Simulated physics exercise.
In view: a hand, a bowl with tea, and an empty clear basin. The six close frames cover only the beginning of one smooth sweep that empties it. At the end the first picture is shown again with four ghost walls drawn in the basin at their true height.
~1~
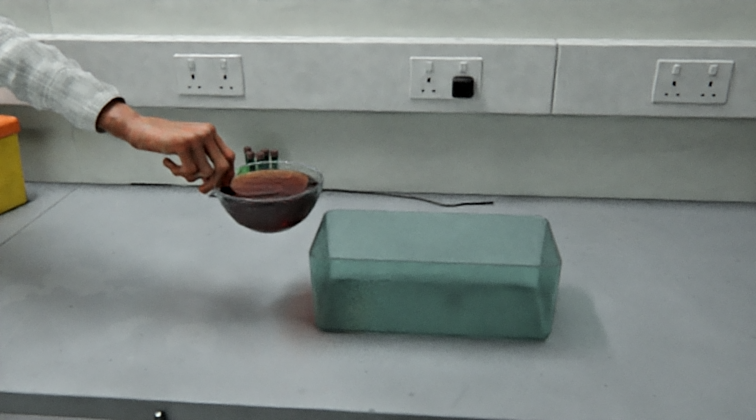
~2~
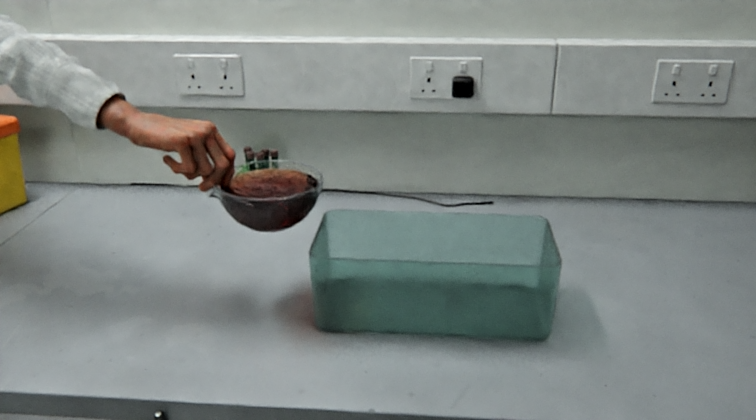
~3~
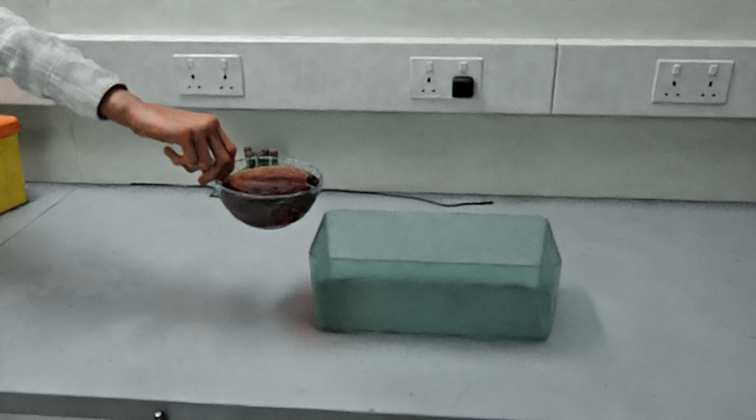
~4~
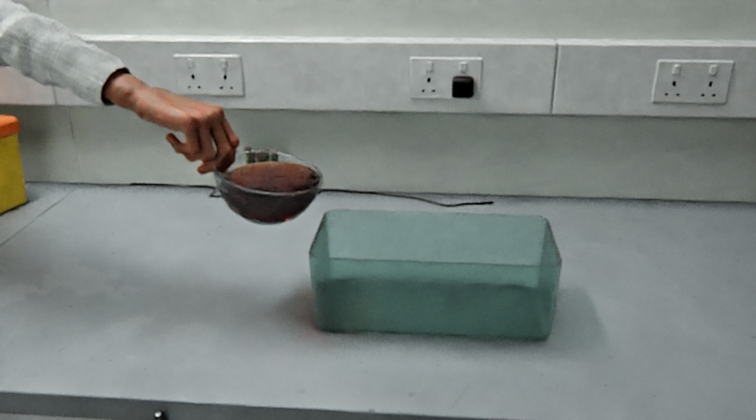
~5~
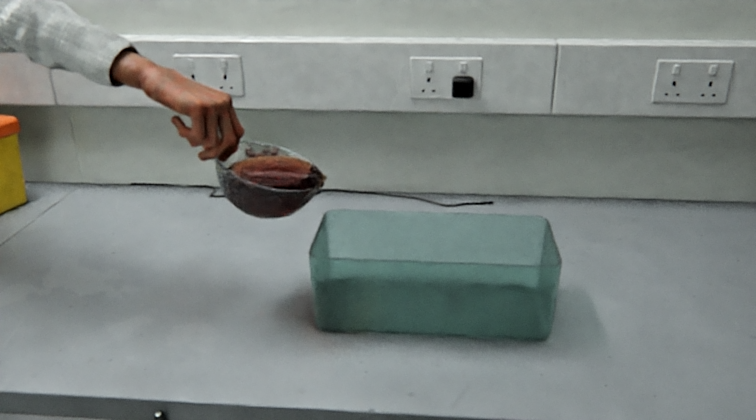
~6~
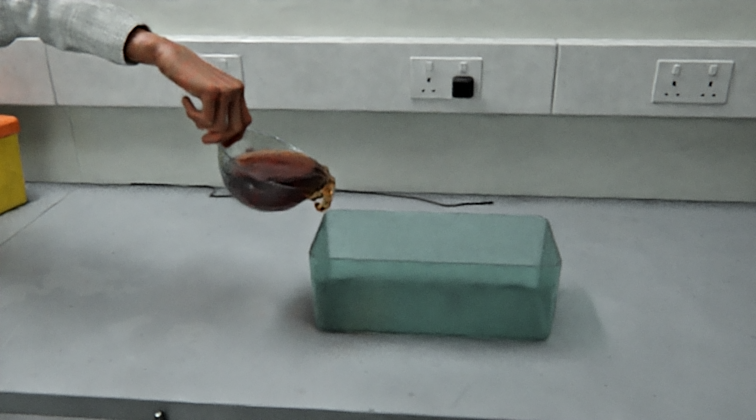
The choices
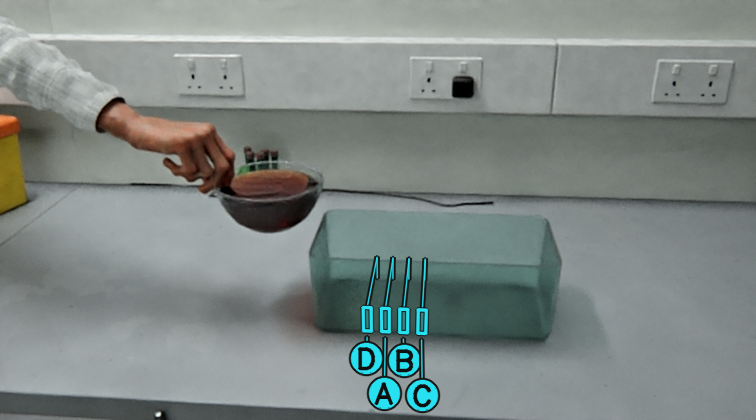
A grey worktop runs along a pale wall with white power sockets, seen from the front and slightly above by a still camera. A hand in a light knitted sleeve holds a clear bowl of reddish-brown tea at left of centre, beside an empty, clear greenish basin, with a yellow container at far left. The hand gradually tilts the bowl rightward, and tea begins running over its lip.
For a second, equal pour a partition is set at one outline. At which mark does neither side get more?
Use place A.
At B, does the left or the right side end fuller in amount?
The left side.
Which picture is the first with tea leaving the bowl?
In picture 5.
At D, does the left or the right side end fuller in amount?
The right side.
On the marked copy, A at (385, 337); B at (403, 338); C at (421, 339); D at (367, 337).
With A, about 45 % ends left of the wall and 54 % right of it.
With B, about 87 % ends left of the wall and 12 % right of it.
With C, about 92 % ends left of the wall and 7 % right of it.
With D, about 14 % ends left of the wall and 86 % right of it.
